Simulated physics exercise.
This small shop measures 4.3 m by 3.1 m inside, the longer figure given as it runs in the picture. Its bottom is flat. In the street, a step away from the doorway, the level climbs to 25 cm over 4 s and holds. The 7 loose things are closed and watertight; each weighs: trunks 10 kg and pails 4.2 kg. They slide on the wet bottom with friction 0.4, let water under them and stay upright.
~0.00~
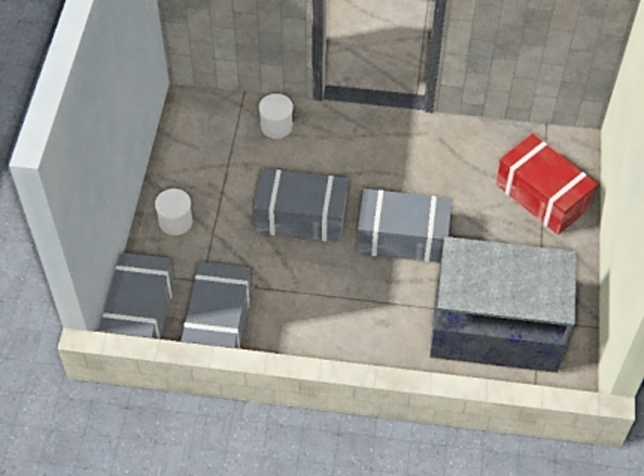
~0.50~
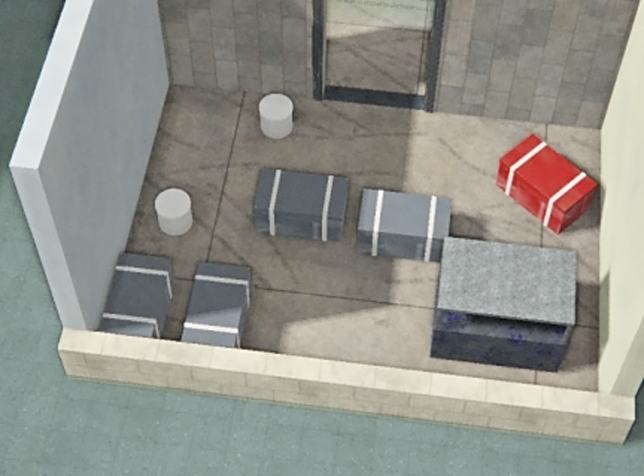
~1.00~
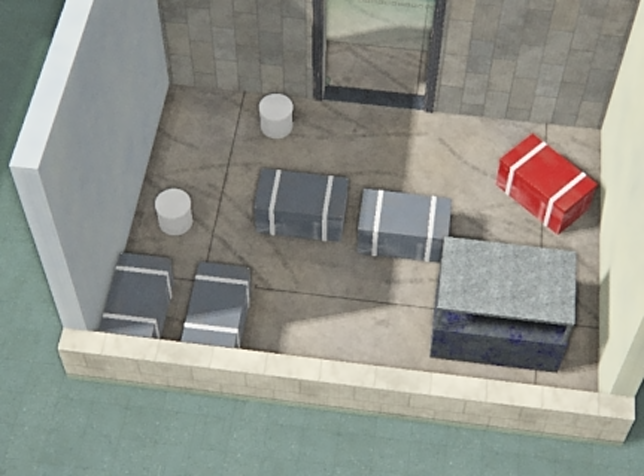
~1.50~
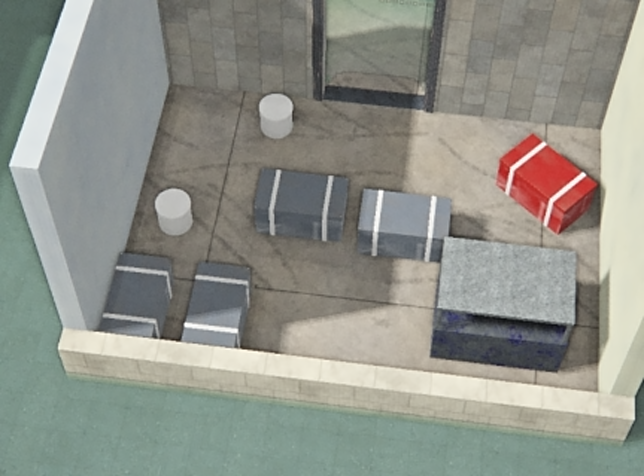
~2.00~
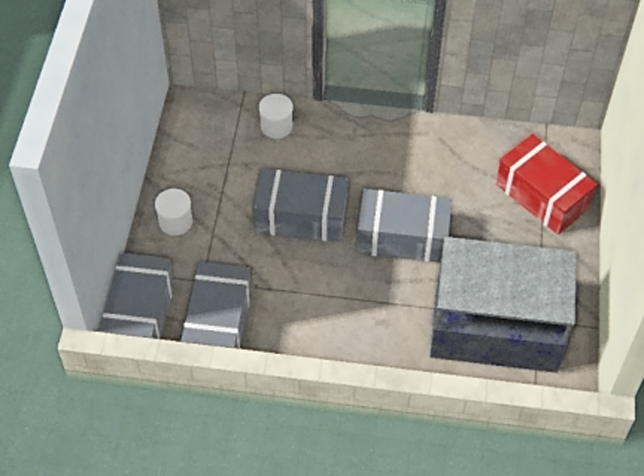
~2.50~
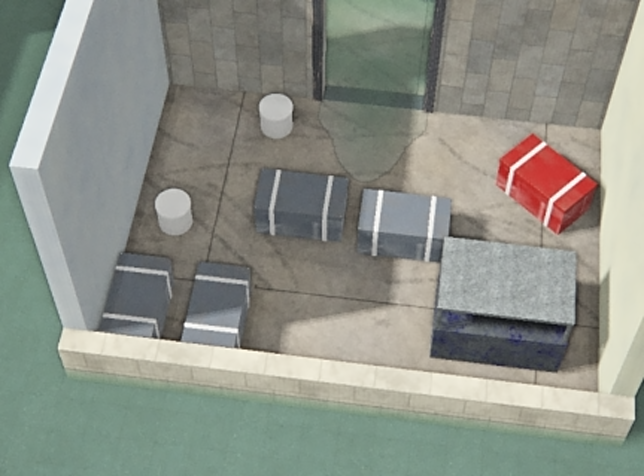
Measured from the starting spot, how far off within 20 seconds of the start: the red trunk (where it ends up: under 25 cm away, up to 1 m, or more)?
The red trunk moves a short way.
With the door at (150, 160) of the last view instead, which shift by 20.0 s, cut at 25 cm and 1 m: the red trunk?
In that case the red trunk is nudged along.
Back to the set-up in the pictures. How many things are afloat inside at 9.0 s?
I count 7.
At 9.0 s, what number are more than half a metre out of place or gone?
By then 5.
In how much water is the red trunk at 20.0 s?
About 16 cm.
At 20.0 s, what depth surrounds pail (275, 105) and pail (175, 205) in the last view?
Roughly 24 and 23 cm.
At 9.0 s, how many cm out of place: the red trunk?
About 50 cm.
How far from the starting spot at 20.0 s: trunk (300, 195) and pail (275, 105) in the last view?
In turn: 80 cm, 200 cm.
After 4.0 s the red trunk is near (548, 171), 0.0 m from its start, aground; 0 afloat.
After 9.0 s the red trunk is near (518, 134), 0.5 m from its start, afloat; 7 afloat.
After 16.0 s the red trunk is near (491, 170), 0.5 m from its start, afloat; 7 afloat.
After 20.0 s the red trunk is near (480, 147), 0.7 m from its start, afloat; 7 afloat.
